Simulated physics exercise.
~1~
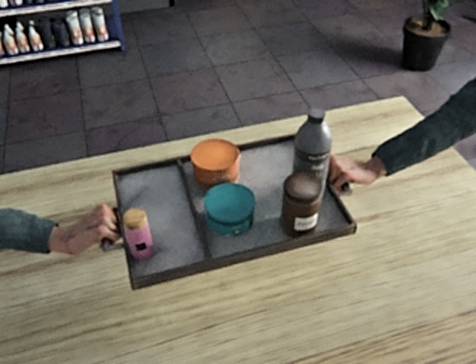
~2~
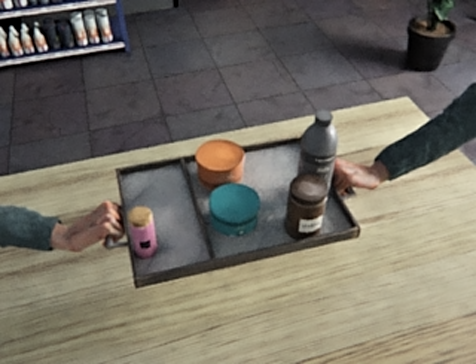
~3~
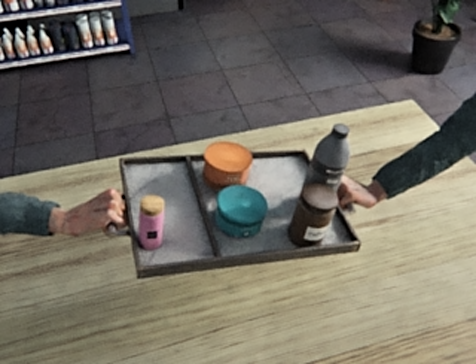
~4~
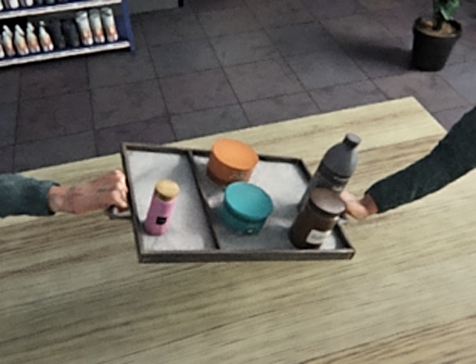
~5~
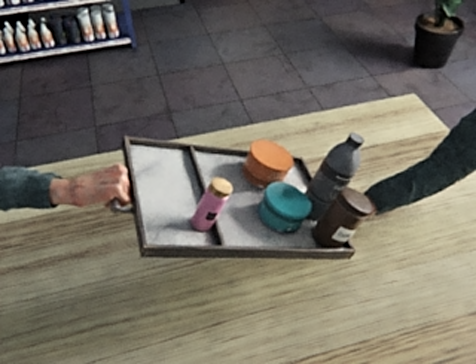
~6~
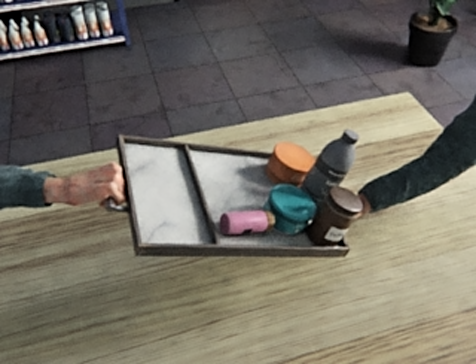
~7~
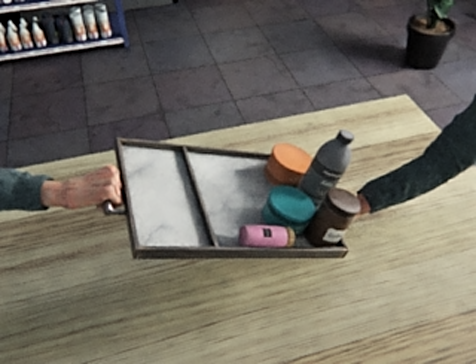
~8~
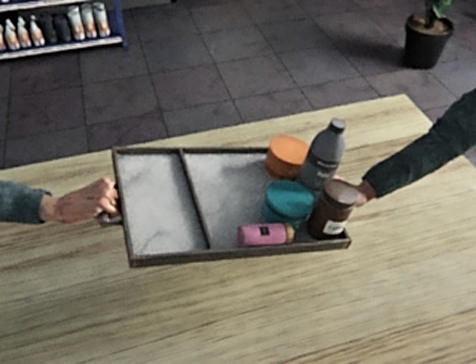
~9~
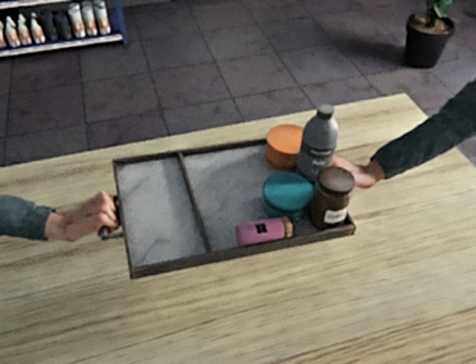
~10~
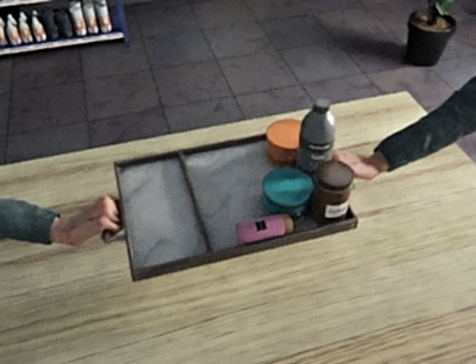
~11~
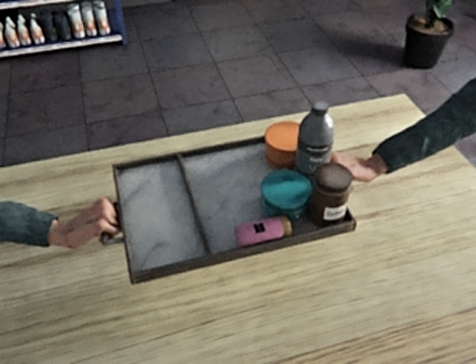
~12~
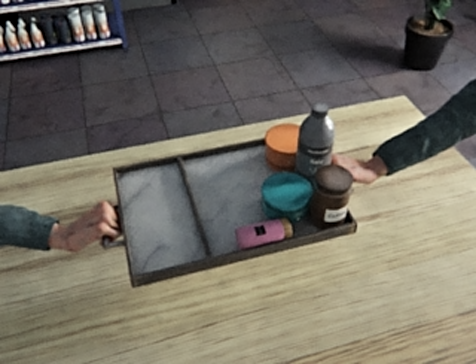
We see two hands tilt a divided tray down to the right above a wooden table, making a pink shaker topple and two tubs slide toward a brown jar and grey bottle, before levelling it with the shaker lying down and everything still aboard.
